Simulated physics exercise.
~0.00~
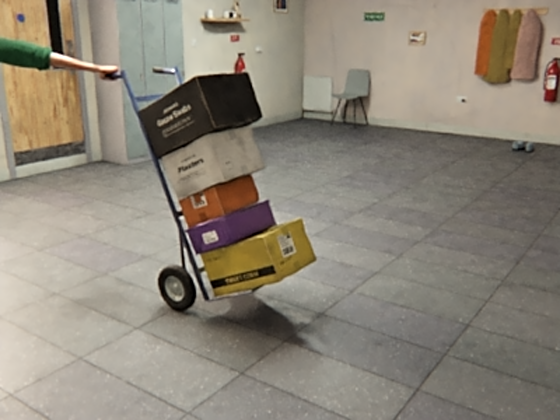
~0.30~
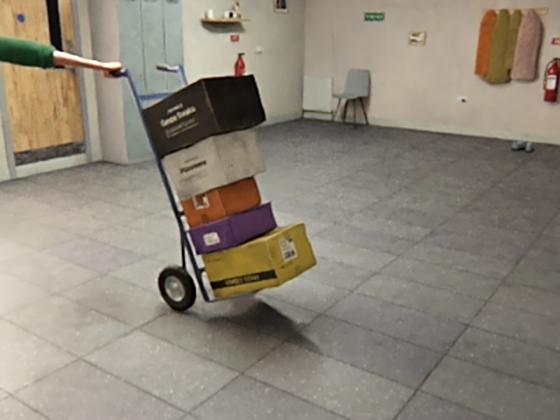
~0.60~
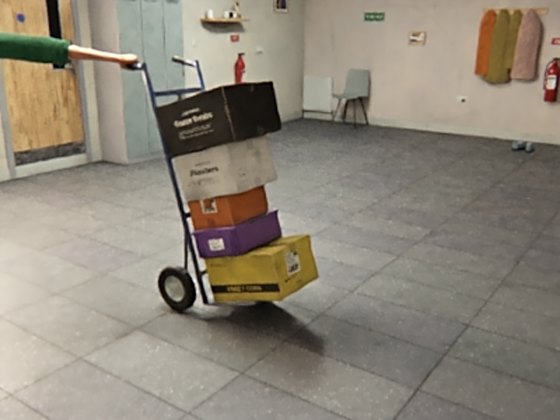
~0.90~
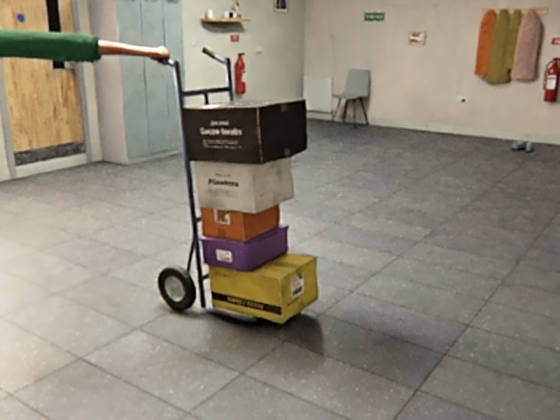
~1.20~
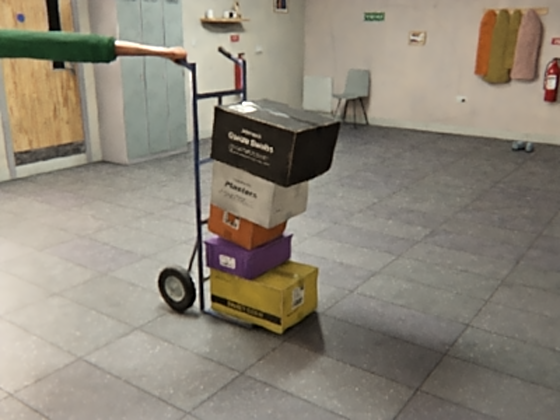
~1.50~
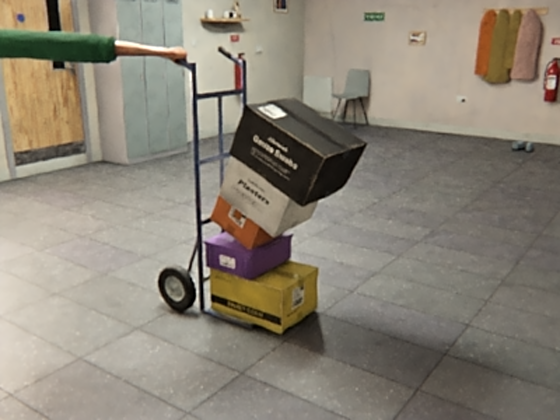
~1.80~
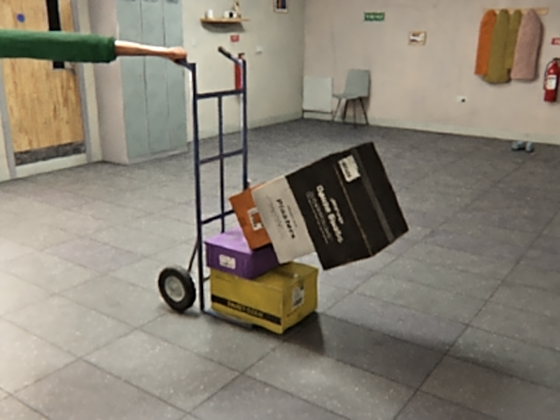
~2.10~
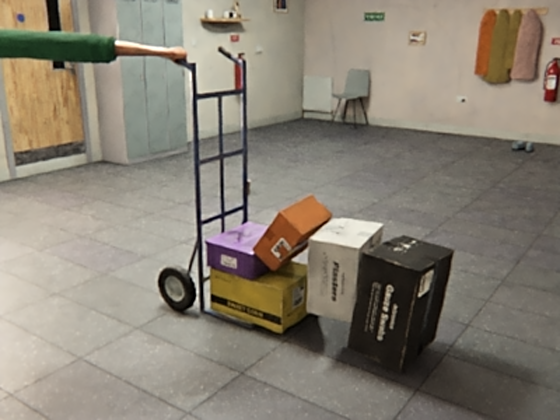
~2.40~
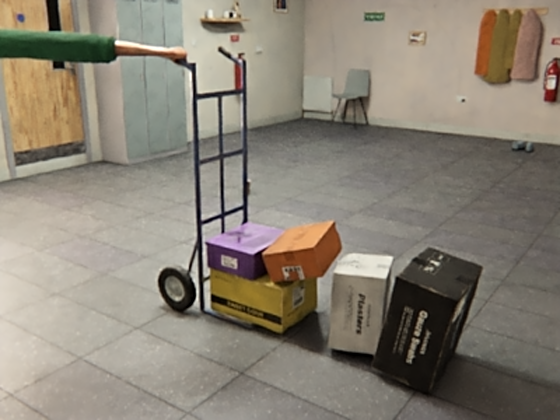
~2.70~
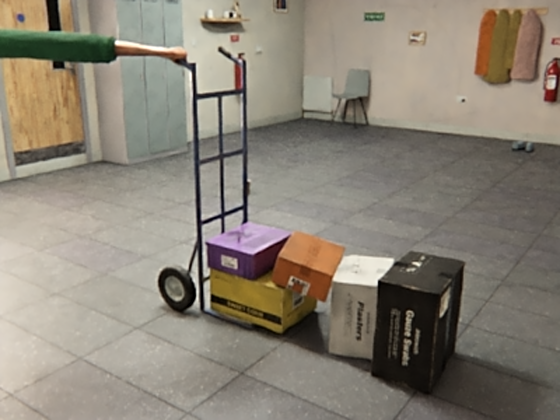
Five stacked boxes ride a hand truck tipped upright by an arm, and three topple off.
